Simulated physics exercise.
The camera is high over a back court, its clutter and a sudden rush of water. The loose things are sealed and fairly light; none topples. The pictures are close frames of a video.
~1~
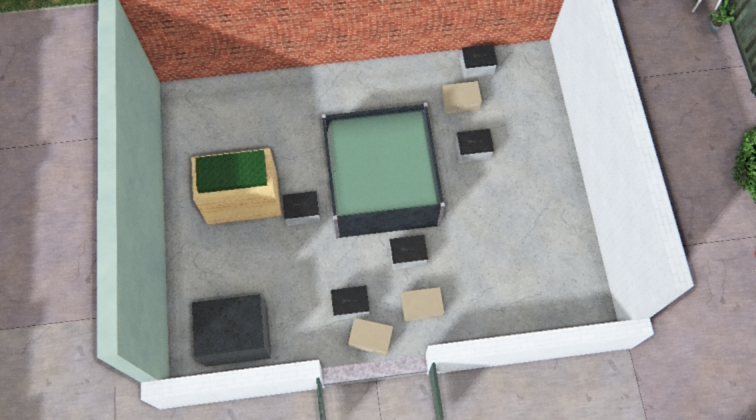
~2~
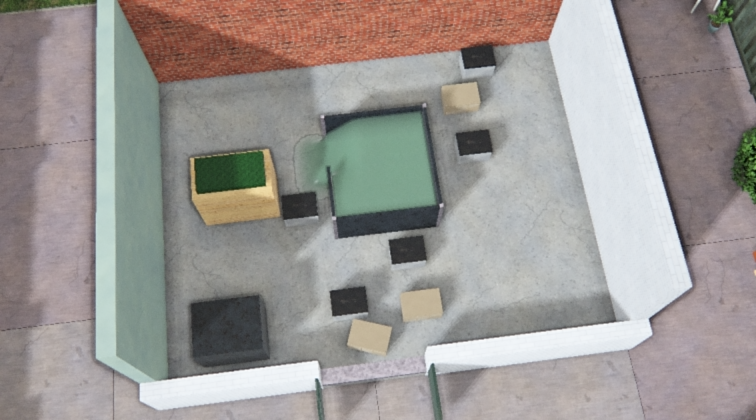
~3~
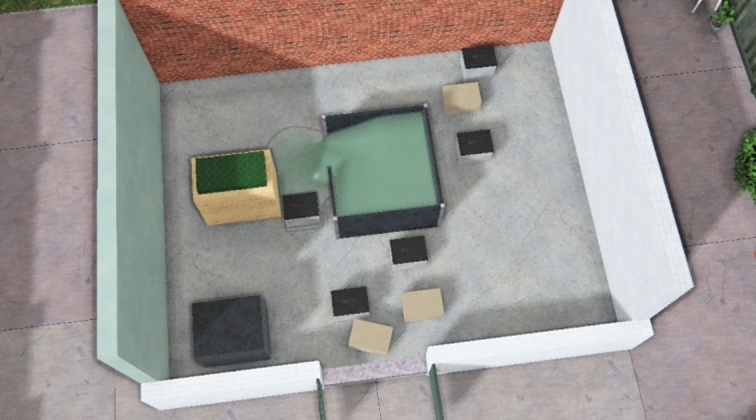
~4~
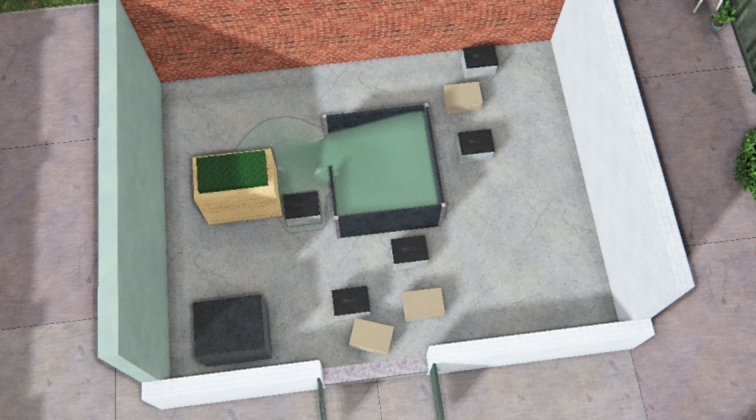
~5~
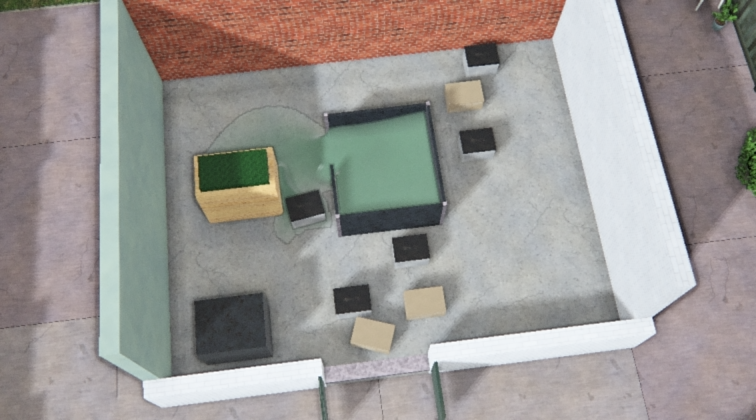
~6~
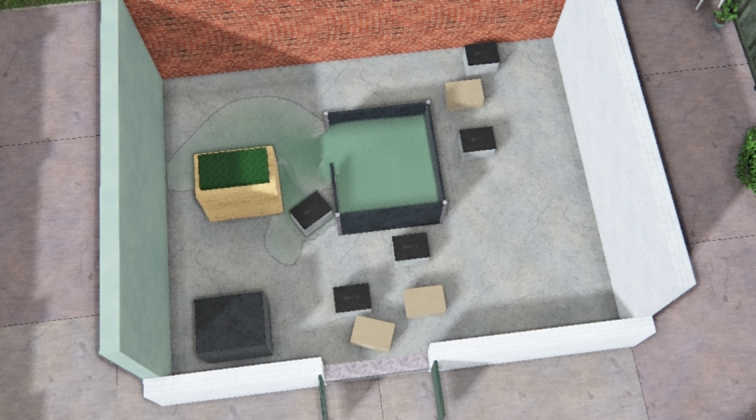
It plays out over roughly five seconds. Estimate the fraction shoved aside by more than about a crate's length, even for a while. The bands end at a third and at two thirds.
It is not even a third.
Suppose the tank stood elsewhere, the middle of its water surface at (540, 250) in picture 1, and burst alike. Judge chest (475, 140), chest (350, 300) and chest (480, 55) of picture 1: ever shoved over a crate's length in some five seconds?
As listed: Never so far, shifted that much, under that.
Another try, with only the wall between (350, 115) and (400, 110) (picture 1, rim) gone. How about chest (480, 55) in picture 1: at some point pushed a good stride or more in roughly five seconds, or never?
My call: Shifted that much.
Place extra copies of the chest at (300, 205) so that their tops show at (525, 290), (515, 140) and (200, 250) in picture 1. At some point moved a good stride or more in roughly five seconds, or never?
In turn: No, no, yes.
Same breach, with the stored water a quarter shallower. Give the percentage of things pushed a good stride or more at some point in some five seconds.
About 10 per cent.
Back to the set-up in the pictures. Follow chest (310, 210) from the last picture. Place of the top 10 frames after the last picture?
Roughly at (357, 271).
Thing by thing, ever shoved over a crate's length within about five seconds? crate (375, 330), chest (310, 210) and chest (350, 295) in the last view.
One after the other: Under that, that far or more, no.
A moment on, 1 of 8 are well off their spots; 0 afloat.
Next, 1 of 8 are well off their spots; 0 afloat.
Later, 1 of 8 are well off their spots; 0 afloat.
In the end, 1 of 8 are well off their spots, and 1 have been at some point; 0 afloat.
